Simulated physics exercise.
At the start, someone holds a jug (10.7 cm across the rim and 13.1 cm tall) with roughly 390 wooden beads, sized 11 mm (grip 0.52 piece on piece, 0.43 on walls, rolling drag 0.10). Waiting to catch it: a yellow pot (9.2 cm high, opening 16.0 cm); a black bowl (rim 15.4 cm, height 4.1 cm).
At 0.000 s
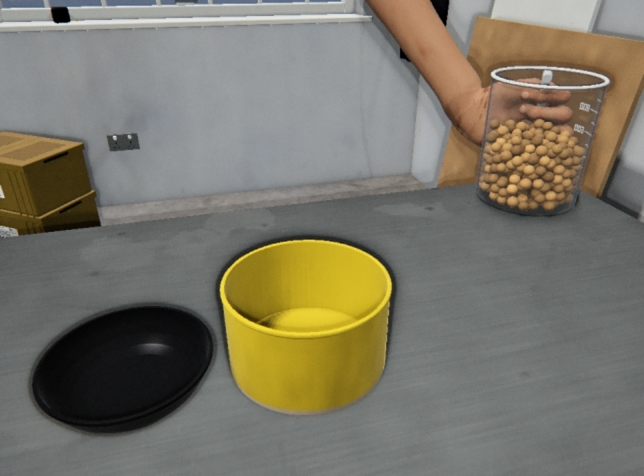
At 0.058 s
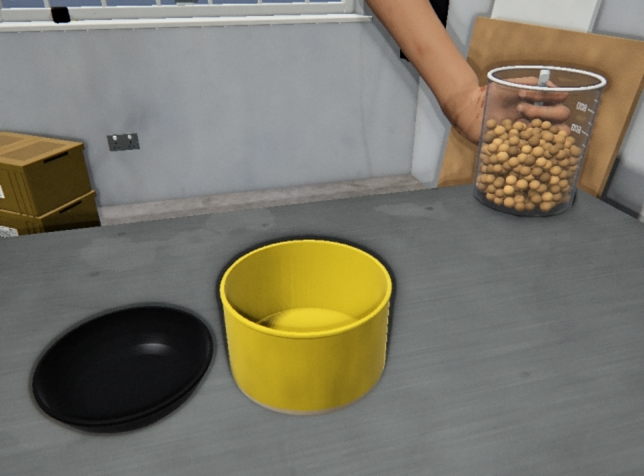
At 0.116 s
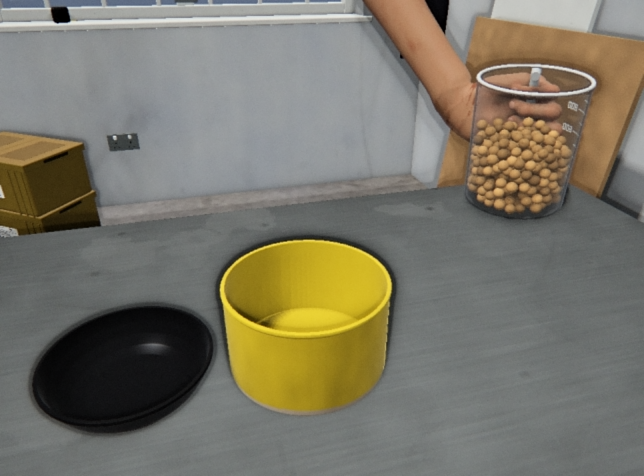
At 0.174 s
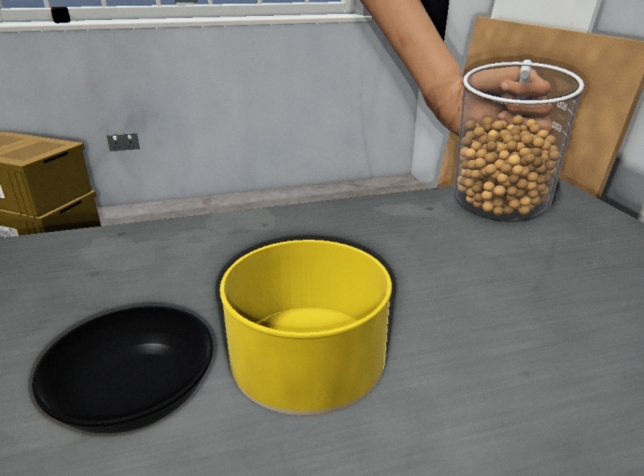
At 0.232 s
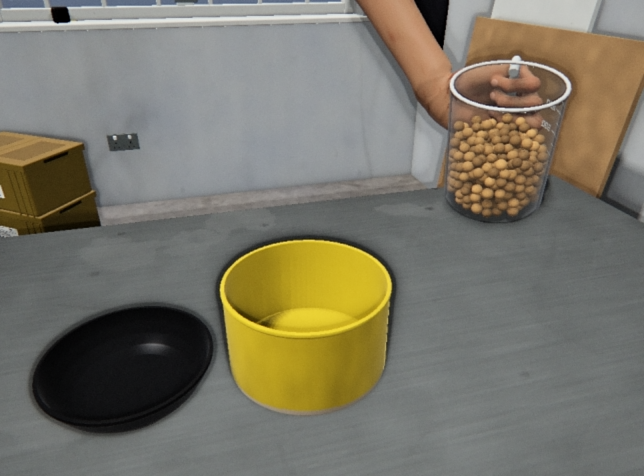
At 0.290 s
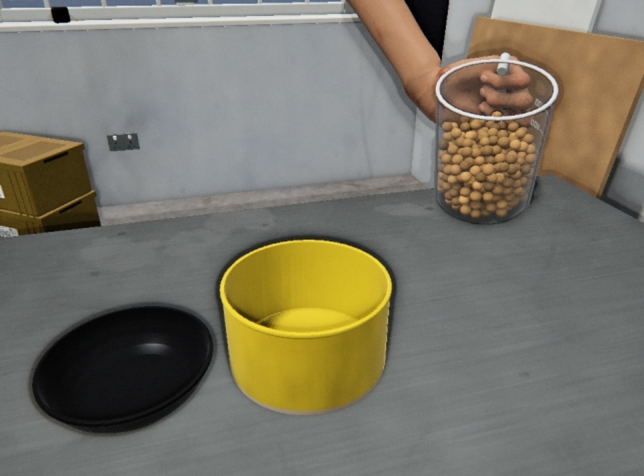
We see a hand holding a clear jug of round wooden beads above a grey table with a yellow pot and a black bowl; the jug shifts slightly left and gradually tilts a little toward the front left.
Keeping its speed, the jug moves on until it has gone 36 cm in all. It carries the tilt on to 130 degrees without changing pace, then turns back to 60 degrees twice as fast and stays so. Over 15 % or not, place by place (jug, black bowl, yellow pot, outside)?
Jug: Not over; black bowl: Over; yellow pot: Not over; outside everything: Not over.
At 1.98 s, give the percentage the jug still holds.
Share remaining: Approx. 0 %.
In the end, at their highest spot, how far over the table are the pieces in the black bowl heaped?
I'd put it at close to 6.0 cm.
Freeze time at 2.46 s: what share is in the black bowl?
Some 95 in a hundred by then.
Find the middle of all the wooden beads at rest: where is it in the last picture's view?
(134, 377), approximately.
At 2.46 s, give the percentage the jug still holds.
Around 0 in a hundred remain.
After 0.94 s, tilt 70 degrees; jug 100 %; middle of all pieces near (352, 165).
After 1.48 s, tilt 113 degrees; jug 85 %, black bowl 5 %, in the air 5 %; middle of all pieces near (214, 202).
After 1.98 s, tilt 103 degrees; black bowl 95 %; middle of all pieces near (132, 376).
After 2.46 s, tilt 60 degrees; black bowl 95 %, outside 5 %; middle of all pieces near (132, 379).
By 2.7 s all is still; jug 0 %, black bowl 95 %, yellow pot 0 %, outside 5 %.
